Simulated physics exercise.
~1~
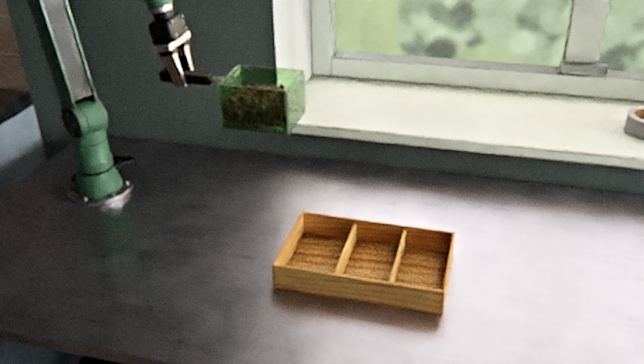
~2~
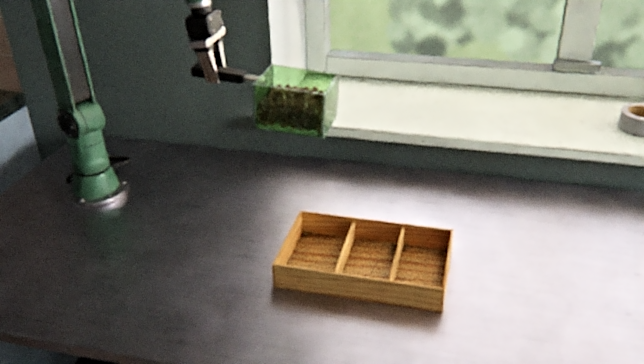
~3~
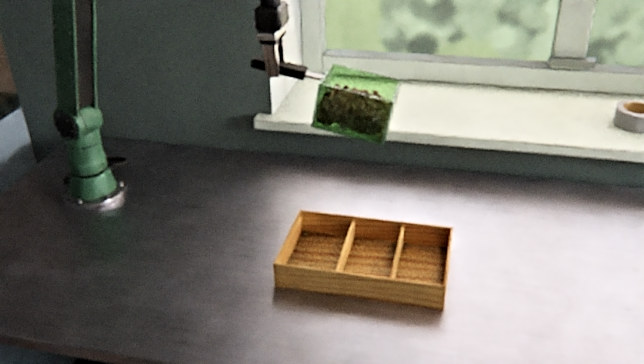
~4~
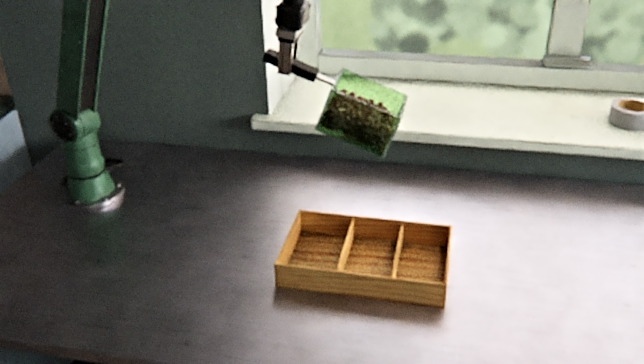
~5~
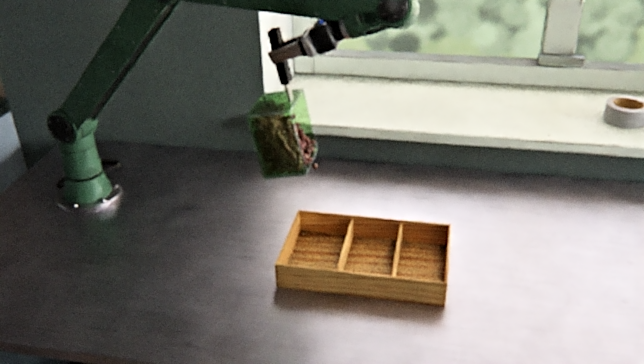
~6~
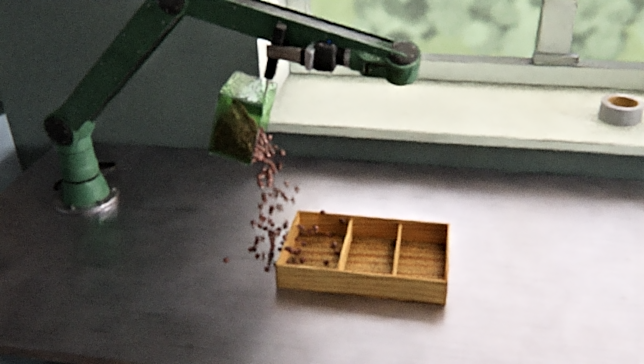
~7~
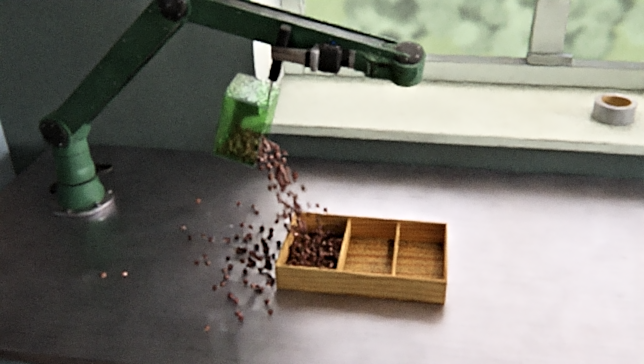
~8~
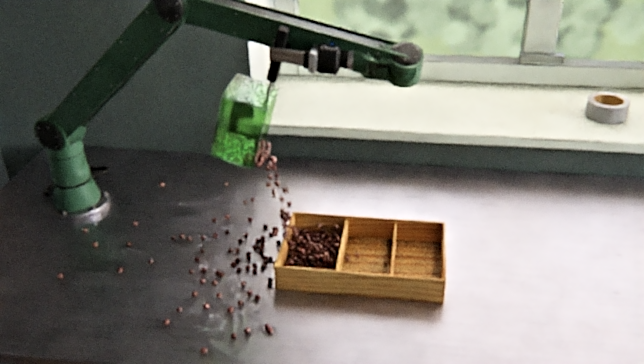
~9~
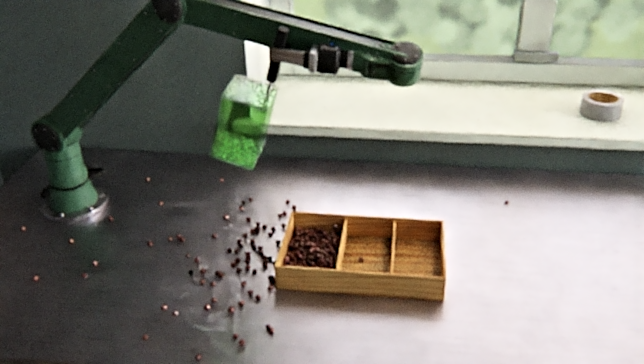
Green robot arm tipping dark beads from a clear green box into a wooden crate's left compartment, scattering many across the table.
